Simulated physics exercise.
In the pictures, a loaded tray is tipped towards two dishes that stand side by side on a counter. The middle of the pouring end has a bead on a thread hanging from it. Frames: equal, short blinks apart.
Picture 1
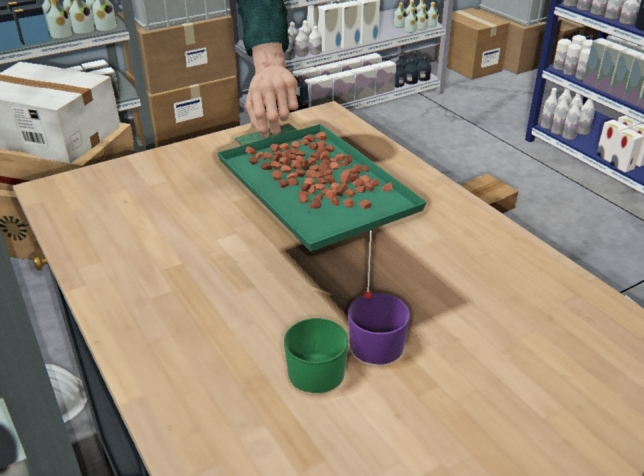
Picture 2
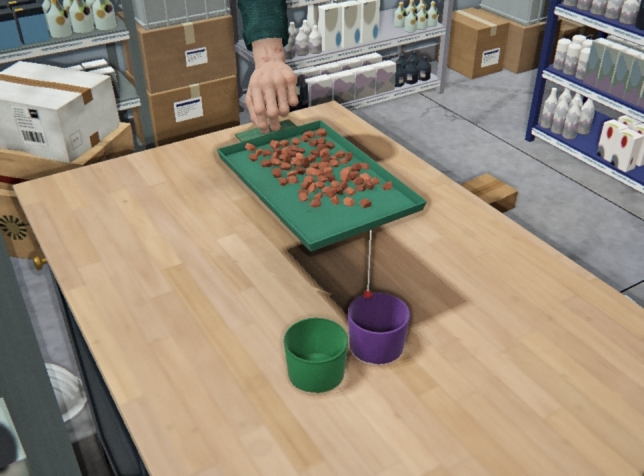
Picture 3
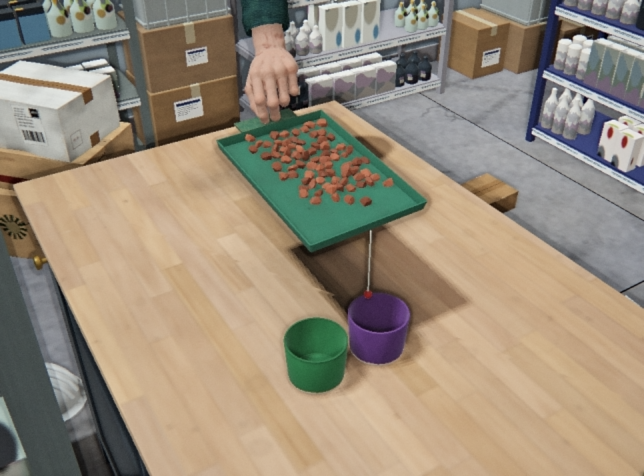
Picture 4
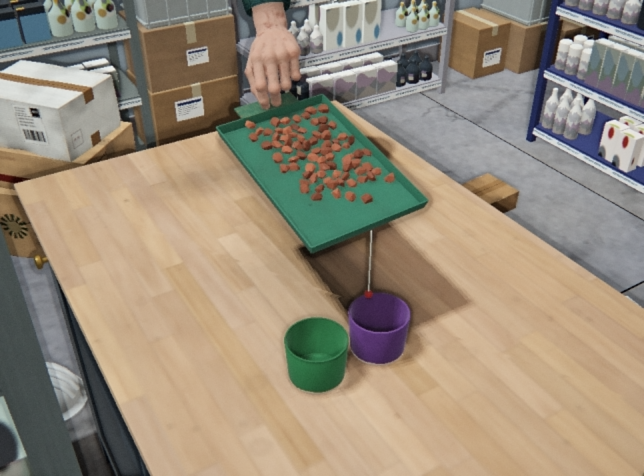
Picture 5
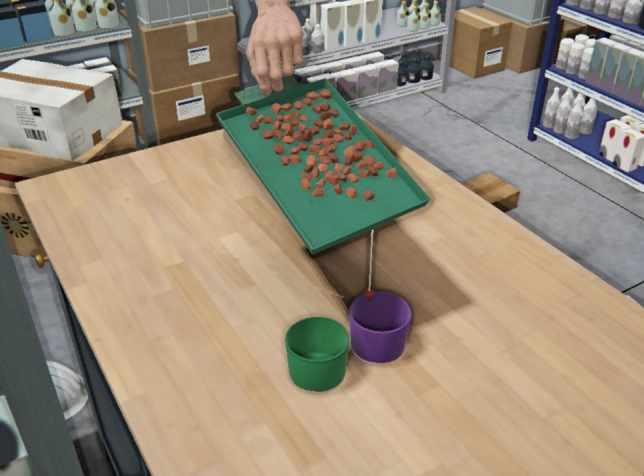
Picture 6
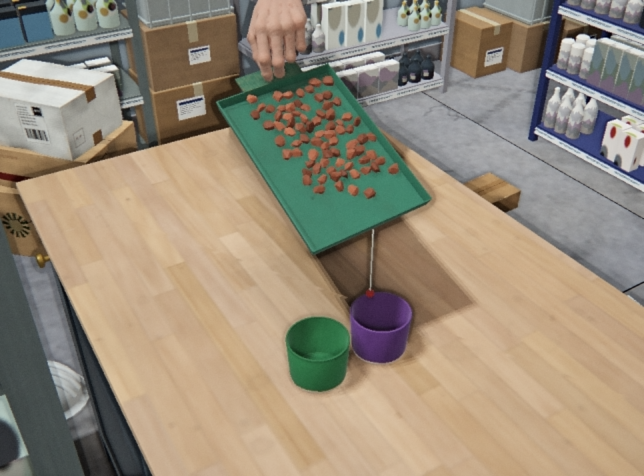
Green tray of reddish-brown chunks tilting as a hand raises its far end above a wooden counter with green and purple dishes.
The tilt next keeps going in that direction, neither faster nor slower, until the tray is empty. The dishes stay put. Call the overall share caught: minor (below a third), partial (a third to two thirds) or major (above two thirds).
Partial - a third to two thirds.
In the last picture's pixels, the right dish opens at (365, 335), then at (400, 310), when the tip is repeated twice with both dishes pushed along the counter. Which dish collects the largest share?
The one on the right side; the one on the left side.
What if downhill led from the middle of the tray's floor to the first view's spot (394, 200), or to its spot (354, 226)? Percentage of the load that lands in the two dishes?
Lab note: Try 1 = 0 %, try 2 = 30 %.
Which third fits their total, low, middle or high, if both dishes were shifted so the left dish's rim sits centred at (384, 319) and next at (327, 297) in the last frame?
Try 1 - under a third; try 2 - under a third.
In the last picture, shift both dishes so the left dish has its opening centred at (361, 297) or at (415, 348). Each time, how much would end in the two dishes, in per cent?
0 % and 0 %.
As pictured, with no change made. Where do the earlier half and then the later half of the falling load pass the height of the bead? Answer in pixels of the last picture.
(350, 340) for the early half, (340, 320) for the late half.
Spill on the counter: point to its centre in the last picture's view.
It's centred close to pixel (380, 432).
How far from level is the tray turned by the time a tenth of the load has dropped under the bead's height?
Approx. reading: About 75°.
Shortly afterwards, tray tipped steeply; near two thirds on the tray; only a few in the left dish; only a few outside both; near a third in the air.
Next, tray tipped past a quarter turn; a little on the tray; near a quarter in the left dish; a little in the right dish; near half outside both; a little in the air.
Some moments later, tray tipped past a quarter turn; near a third in the left dish; a little in the right dish; near half outside both.
In the end, tray tipped past a quarter turn; near a third in the left dish; a little in the right dish; near half outside both.
